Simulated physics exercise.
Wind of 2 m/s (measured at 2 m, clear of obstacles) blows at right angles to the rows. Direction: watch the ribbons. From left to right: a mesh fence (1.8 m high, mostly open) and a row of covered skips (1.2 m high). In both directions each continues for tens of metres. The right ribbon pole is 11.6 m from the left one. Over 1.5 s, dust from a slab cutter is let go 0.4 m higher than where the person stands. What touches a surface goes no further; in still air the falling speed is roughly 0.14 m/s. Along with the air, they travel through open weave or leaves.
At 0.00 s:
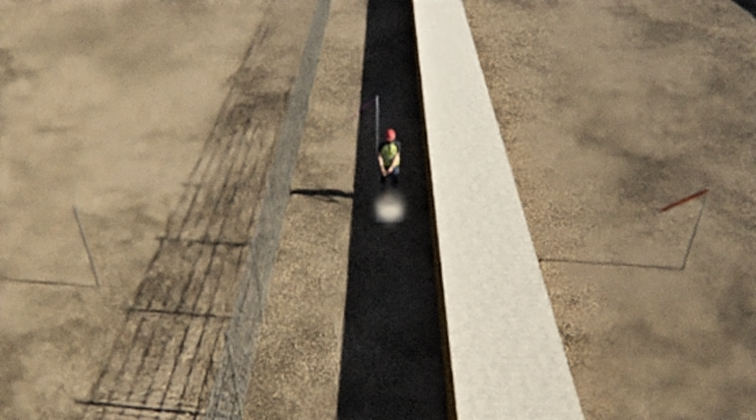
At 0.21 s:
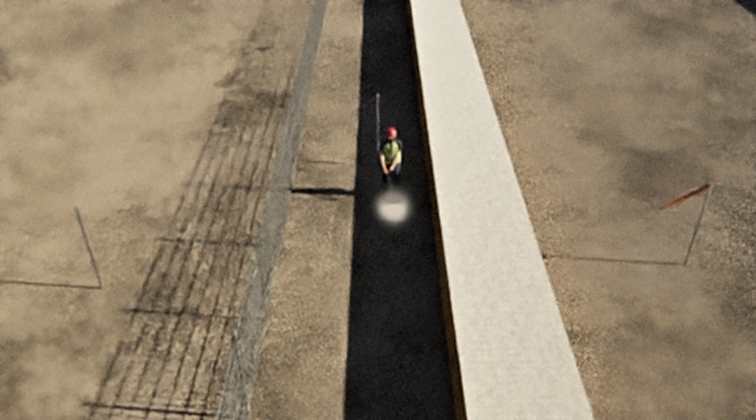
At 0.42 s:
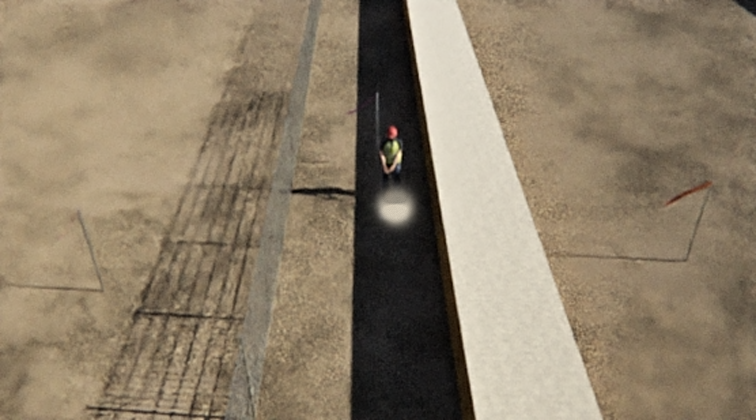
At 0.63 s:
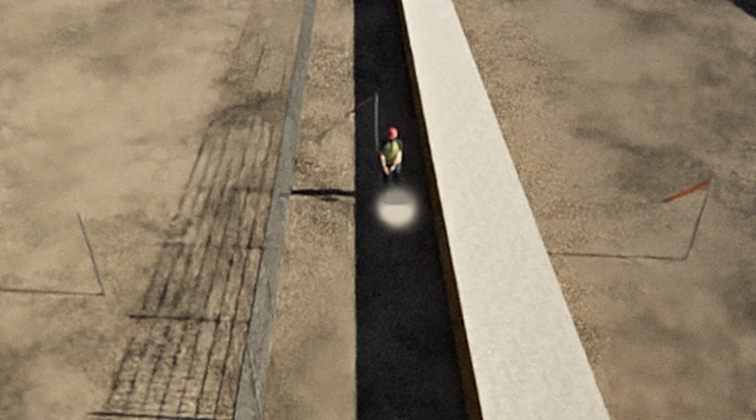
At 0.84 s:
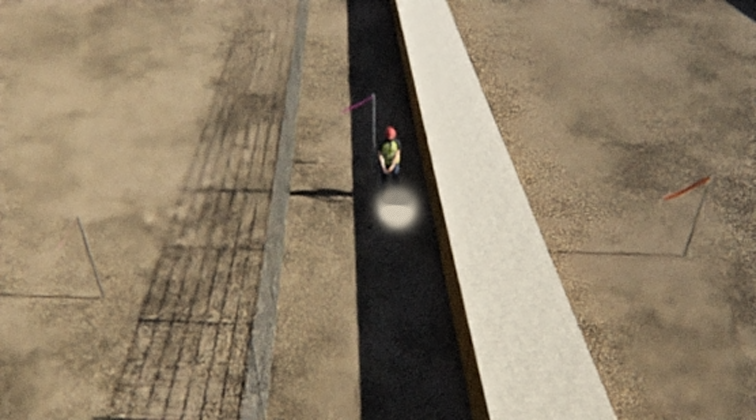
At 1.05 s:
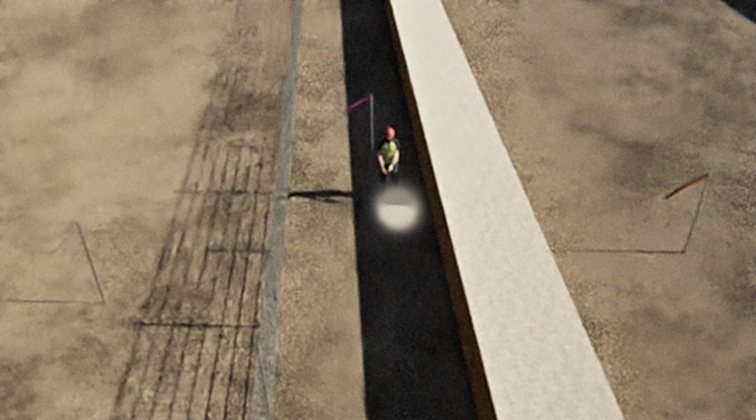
A long pale band, the top of a row of covered skips, runs down the middle of sandy ground beside a black strip of shadow, seen from high above. In the dark strip stands a person in a red hat and yellow-green top, a whitish puff below, with a grey mesh fence at left and thin poles around. The view shifts slightly, the puff hovers, and a reddish ribbon shows leftward from the inner pole.
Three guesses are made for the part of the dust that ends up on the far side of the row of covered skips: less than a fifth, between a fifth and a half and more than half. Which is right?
What reaches the far side in the end is under one fifth.
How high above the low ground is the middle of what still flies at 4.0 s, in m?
The middle is at about 0.4 m above the low ground.
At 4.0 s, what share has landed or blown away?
40 %.
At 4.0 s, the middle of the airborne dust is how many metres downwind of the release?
About 0.5 m.
After 2.5 s, 12 % is no longer flying here, and 0 % is beyond the row of covered skips; the middle of what still flies is 0.3 m above the low ground, near (404, 209).
After 4.0 s, 38 % is no longer flying here, and 0 % is beyond the row of covered skips; the middle of what still flies is 0.3 m above the low ground, near (409, 208).
After 8.0 s, 72 % is no longer flying here, and 0 % is beyond the row of covered skips; the middle of what still flies is 0.6 m above the low ground, near (414, 196).
After 20.0 s, 92 % is no longer flying here, and 0 % is beyond the row of covered skips.
After 45.0 s, 100 % is no longer flying here, and 0 % is beyond the row of covered skips.
